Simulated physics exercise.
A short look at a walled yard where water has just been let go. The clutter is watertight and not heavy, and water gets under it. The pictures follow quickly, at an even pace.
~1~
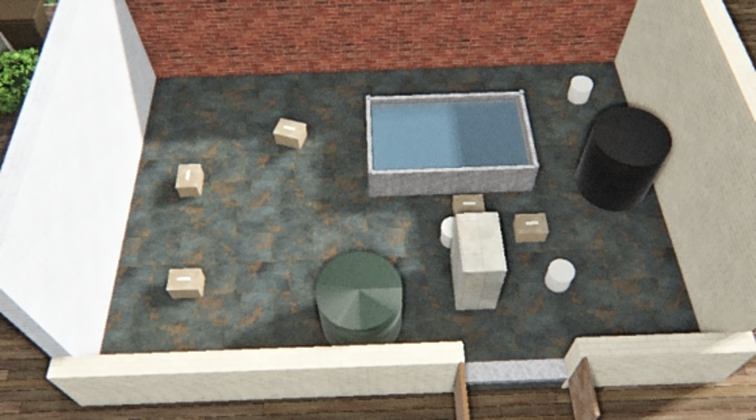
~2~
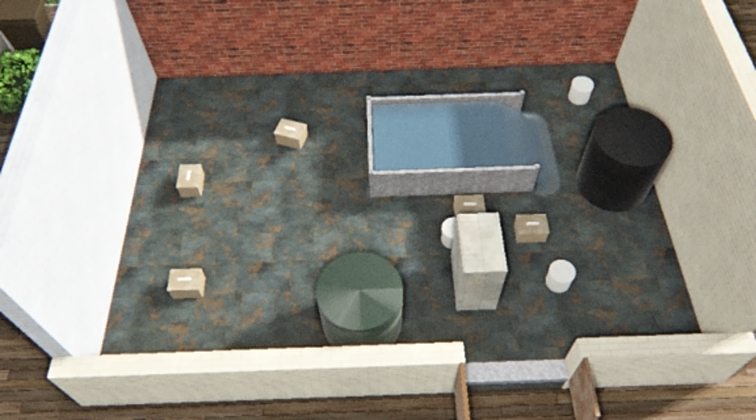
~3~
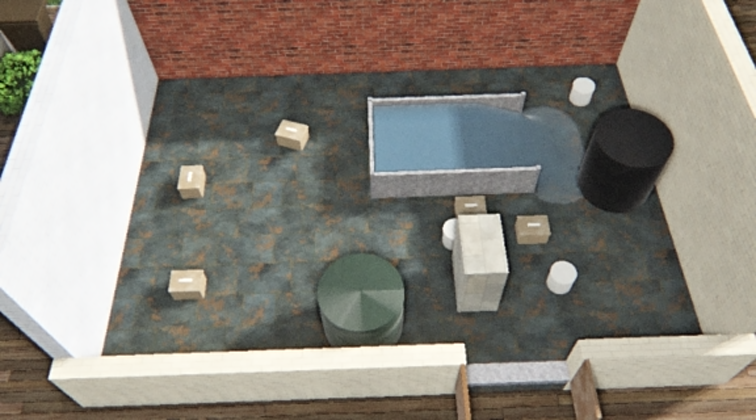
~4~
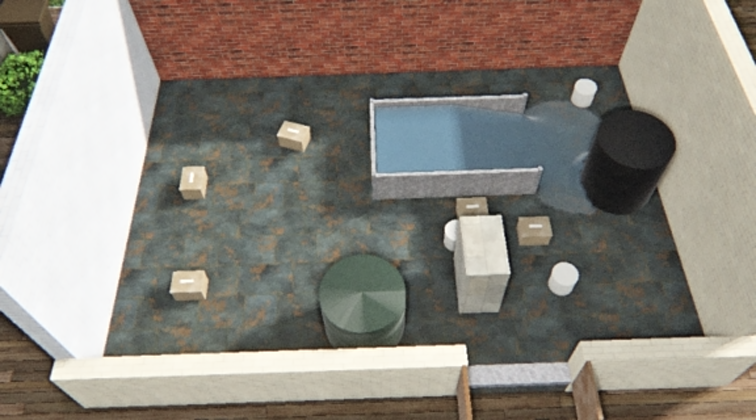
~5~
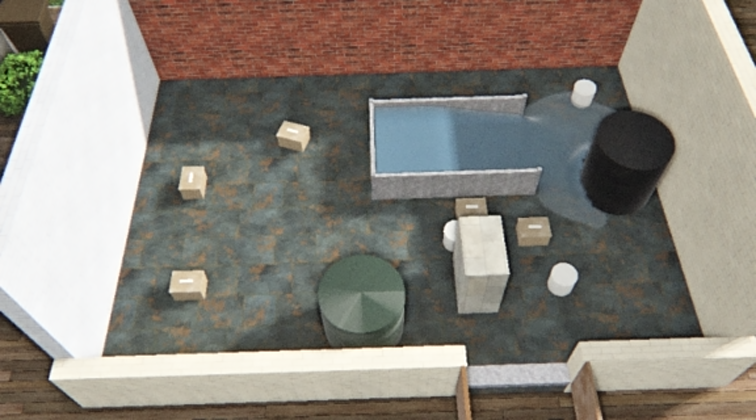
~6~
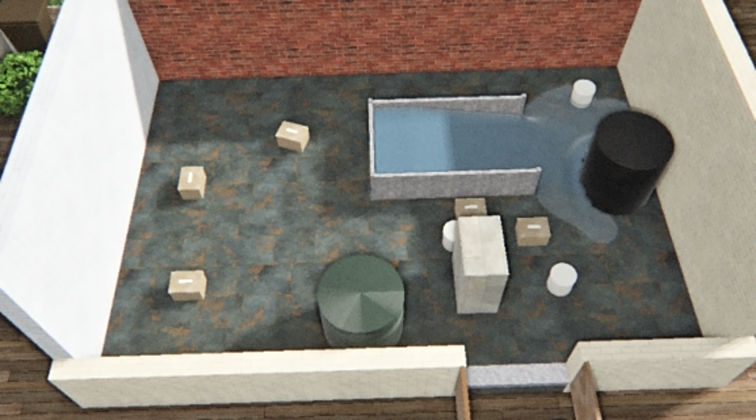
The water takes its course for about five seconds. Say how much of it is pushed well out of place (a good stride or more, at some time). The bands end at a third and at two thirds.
Share: Less than a third.
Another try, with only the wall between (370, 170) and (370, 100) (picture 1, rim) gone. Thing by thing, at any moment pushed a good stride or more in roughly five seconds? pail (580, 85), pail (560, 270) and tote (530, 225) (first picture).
As listed: Not that far, short of that, not that far.
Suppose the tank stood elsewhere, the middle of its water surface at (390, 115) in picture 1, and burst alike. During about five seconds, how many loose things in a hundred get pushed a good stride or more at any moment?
About 10 per cent.
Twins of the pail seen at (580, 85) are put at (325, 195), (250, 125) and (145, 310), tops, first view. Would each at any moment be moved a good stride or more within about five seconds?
One after the other: Under that, no, less than that.
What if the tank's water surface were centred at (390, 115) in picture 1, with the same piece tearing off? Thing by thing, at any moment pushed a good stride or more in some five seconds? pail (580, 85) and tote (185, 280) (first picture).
In that order: Yes, under that.
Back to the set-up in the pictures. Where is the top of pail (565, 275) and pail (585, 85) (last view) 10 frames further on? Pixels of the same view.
Near (558, 300) and (586, 58).
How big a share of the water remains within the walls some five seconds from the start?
Near 98 in a hundred.
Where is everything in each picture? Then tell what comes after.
A pail at (582, 84) rests on the ground; a tote at (289, 129), on the bottom; 0 of 8 have shifted, in the first frame.
A pail at (583, 84) rests on the ground; a tote at (290, 129) rests on the ground; 0 of 8 have shifted, in the second frame.
A pail at (584, 85) rests on the ground; a tote at (291, 130), on the bottom; 0 of 8 have shifted, in the third frame.
A pail at (586, 87), on the bottom; a tote at (293, 131) rests on the ground; 0 of 8 have shifted, in the fourth frame.
A pail at (585, 87) rests on the ground; a tote at (293, 131), on the bottom; 0 of 8 have shifted, in the fifth frame.
A pail at (585, 87), on the bottom; a tote at (292, 131), on the bottom; 0 of 8 have shifted, in the sixth frame.
A moment on, 0 of 8 are well off their spots; 0 afloat.
Next, 0 of 8 are well off their spots; 1 afloat.
Later, 2 of 8 are well off their spots; 1 afloat.
In the end, 2 of 8 are well off their spots, and 2 have been at some point; 1 afloat.
